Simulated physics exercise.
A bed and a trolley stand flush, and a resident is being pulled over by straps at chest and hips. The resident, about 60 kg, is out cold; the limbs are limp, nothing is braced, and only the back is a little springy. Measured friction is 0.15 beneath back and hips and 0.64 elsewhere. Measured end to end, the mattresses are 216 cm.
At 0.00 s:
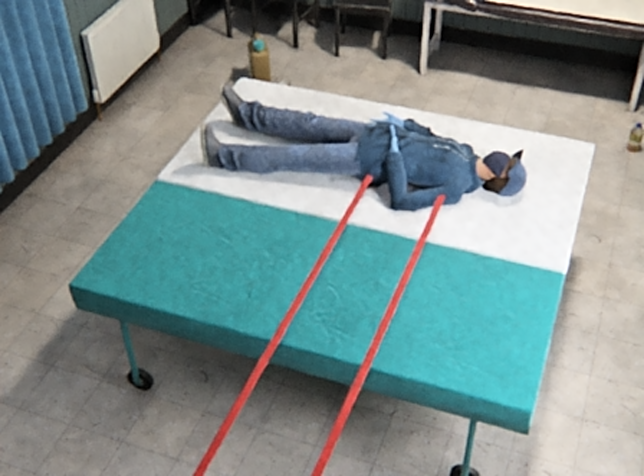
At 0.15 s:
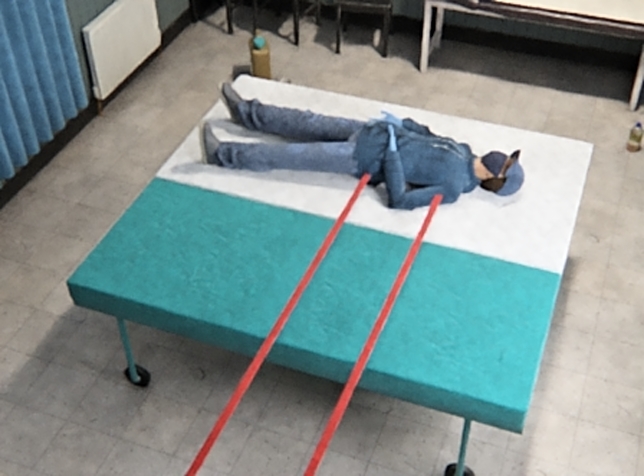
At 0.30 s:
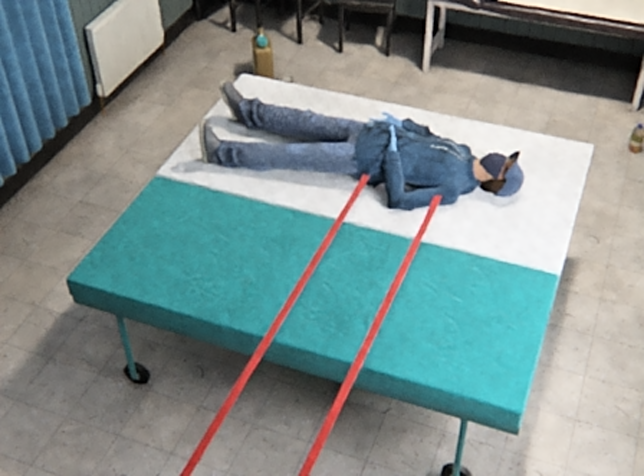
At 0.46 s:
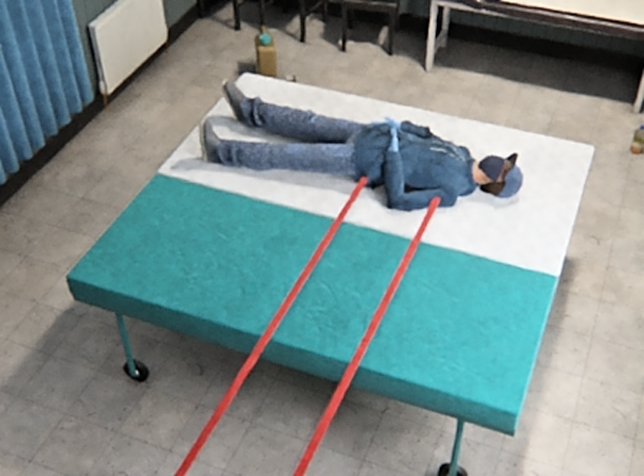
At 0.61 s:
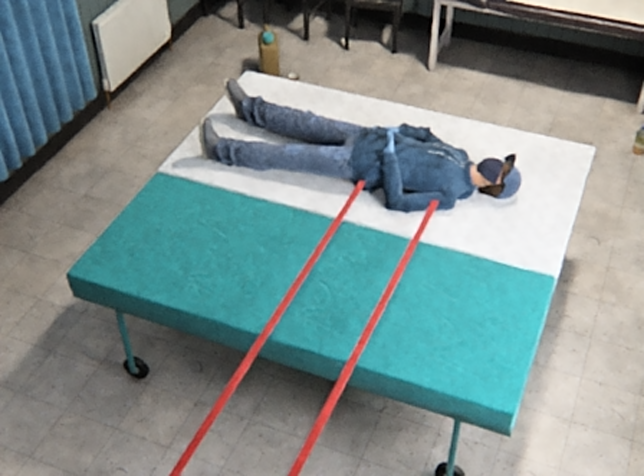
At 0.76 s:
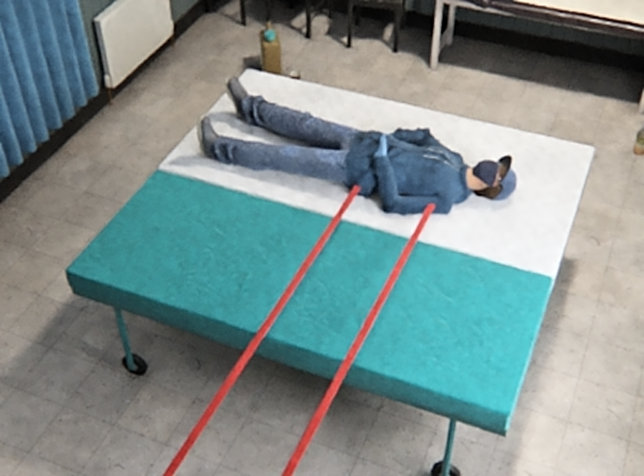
The clip shows a person in blue clothes and a cap lying on the white side of a wheeled bed, two red straps running across the teal side, as the hips and upper body shift slightly toward the teal.
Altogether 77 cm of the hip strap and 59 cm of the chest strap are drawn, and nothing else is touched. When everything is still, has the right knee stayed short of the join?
It is going to stay behind the join.
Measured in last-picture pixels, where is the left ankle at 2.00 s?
It would be at about (192, 186) then.
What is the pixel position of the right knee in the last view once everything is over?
It ends up near pixel (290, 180) in the last picture.
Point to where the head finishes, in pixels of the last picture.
I'd say about pixel (452, 225).
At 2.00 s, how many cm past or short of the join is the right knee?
It sits around 14 cm short of the mark.
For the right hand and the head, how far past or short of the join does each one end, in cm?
Right hand 48 short, head 8 short.
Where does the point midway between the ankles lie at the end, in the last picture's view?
My guess is somewhere near (228, 165).
After 1.00 s the right knee is 46 cm short of the join, near (304, 135) in the last picture's view; the left hand 16 cm short of the join.
After 1.50 s the right knee is 28 cm short of the join, near (298, 156) in the last picture's view; the left hand 25 cm past the join.
After 2.00 s the right knee is 13 cm short of the join, near (293, 175) in the last picture's view.
When all is still (3.1 s), head stops short of the join; left hand crosses the join; right hand stops short of the join; left ankle crosses the join; right ankle stops short of the join; right knee stops short of the join.
